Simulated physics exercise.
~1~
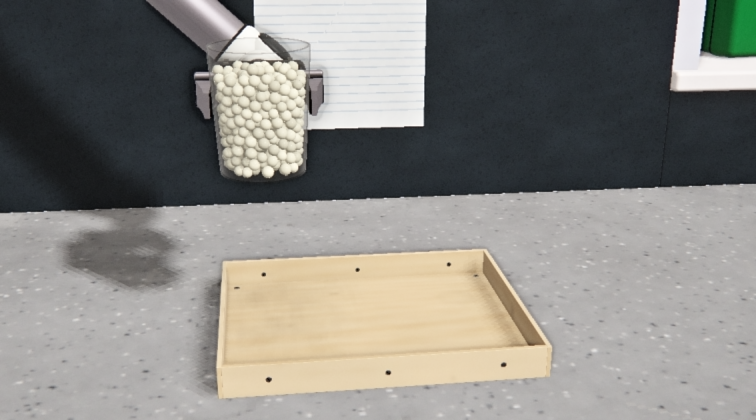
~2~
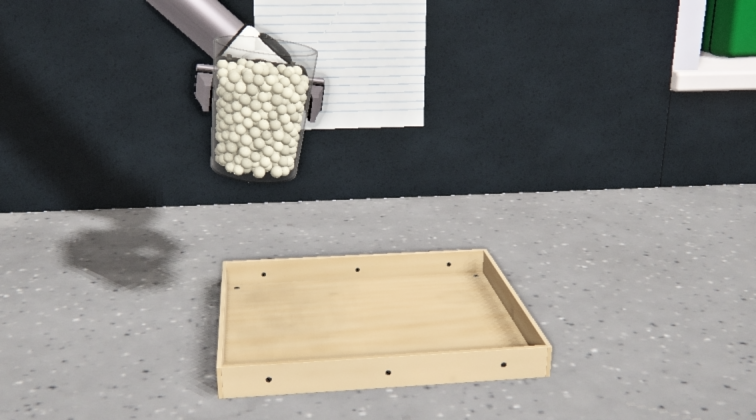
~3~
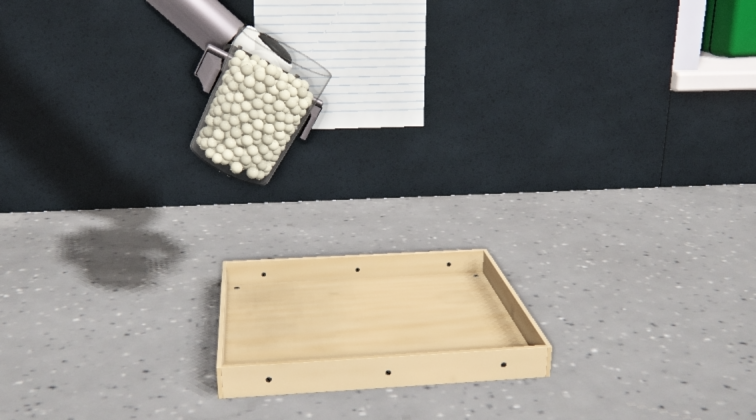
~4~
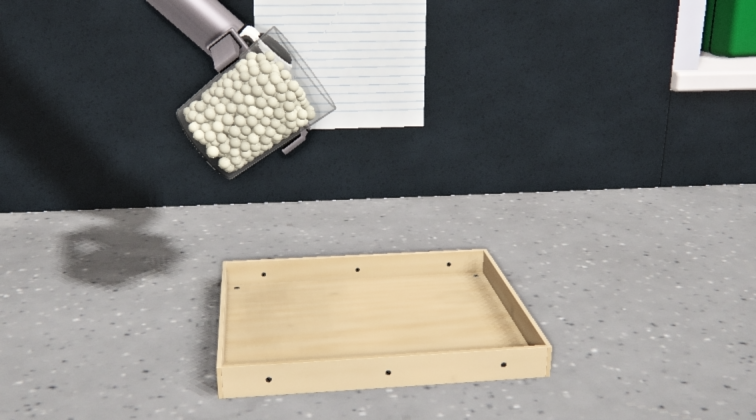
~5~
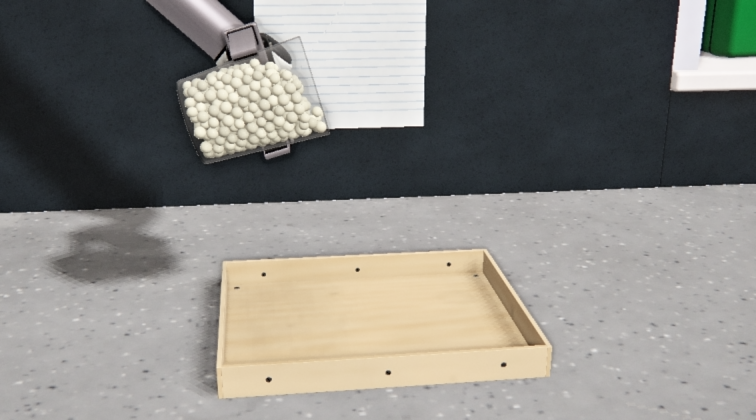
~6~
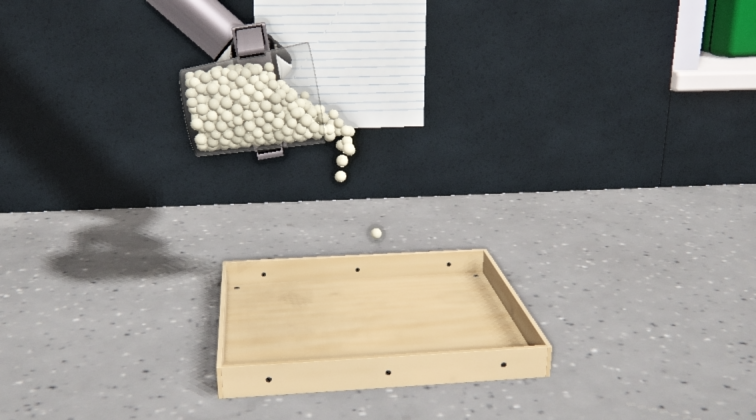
A grey robot arm reaches in from the upper left, gripping a clear beaker full of cream-white beads, seen from a fixed, slightly raised view of a speckled grey table before a dark wall. Below sits a pale wooden tray, with a lined white sheet behind and a green object at upper right. The arm tilts the beaker steadily rightward until beads spill over its lip, while the tray stays still.
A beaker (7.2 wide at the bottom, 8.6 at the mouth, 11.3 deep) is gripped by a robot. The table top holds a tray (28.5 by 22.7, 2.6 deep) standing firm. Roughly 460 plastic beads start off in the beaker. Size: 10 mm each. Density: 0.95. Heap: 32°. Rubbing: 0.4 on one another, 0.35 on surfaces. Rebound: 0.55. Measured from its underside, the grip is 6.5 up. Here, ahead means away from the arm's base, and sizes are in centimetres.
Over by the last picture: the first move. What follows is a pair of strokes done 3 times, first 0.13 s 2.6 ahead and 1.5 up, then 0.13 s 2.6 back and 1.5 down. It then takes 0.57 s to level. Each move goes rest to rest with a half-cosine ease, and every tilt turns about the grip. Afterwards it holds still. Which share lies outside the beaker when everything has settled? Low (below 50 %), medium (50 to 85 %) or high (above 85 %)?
Medium.
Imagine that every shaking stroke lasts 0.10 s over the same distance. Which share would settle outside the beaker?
That change gives some 75 percent.
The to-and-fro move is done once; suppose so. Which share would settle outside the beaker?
That would give close to 35 percent.
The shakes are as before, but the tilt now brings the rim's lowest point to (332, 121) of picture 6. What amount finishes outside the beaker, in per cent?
Somewhere around 35 %.
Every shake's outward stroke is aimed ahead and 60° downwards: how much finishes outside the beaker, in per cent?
Some 30 in a hundred.
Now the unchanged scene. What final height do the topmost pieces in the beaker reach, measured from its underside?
Height at rest: About 6.5 centimetres.
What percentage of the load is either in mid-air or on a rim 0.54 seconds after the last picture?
About 18 per cent.
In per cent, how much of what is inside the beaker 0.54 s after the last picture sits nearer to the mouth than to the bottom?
Near 60 %.
Then, 0.54 s later, tilted 82° forward, highest piece 23 above the table; 226 in the beaker, 150 in the tray, 2 on the table or floor, 82 in flight or on a rim.
Then, 1.08 s later, tilted 38° forward, highest piece 25 above the table; 307 in the tray, 148 in the beaker, 4 on the table or floor, 1 in flight or on a rim.
Then, 1.55 s later, level, highest piece 23 above the table; 307 in the tray, 148 in the beaker, 5 on the table or floor.
Then, 2.60 s later, level, highest piece 23 above the table; 307 in the tray, 148 in the beaker, 5 on the table or floor.
At rest, 307 in the tray, 148 in the beaker, 5 on the table or floor. That is 68 % outside the beaker.
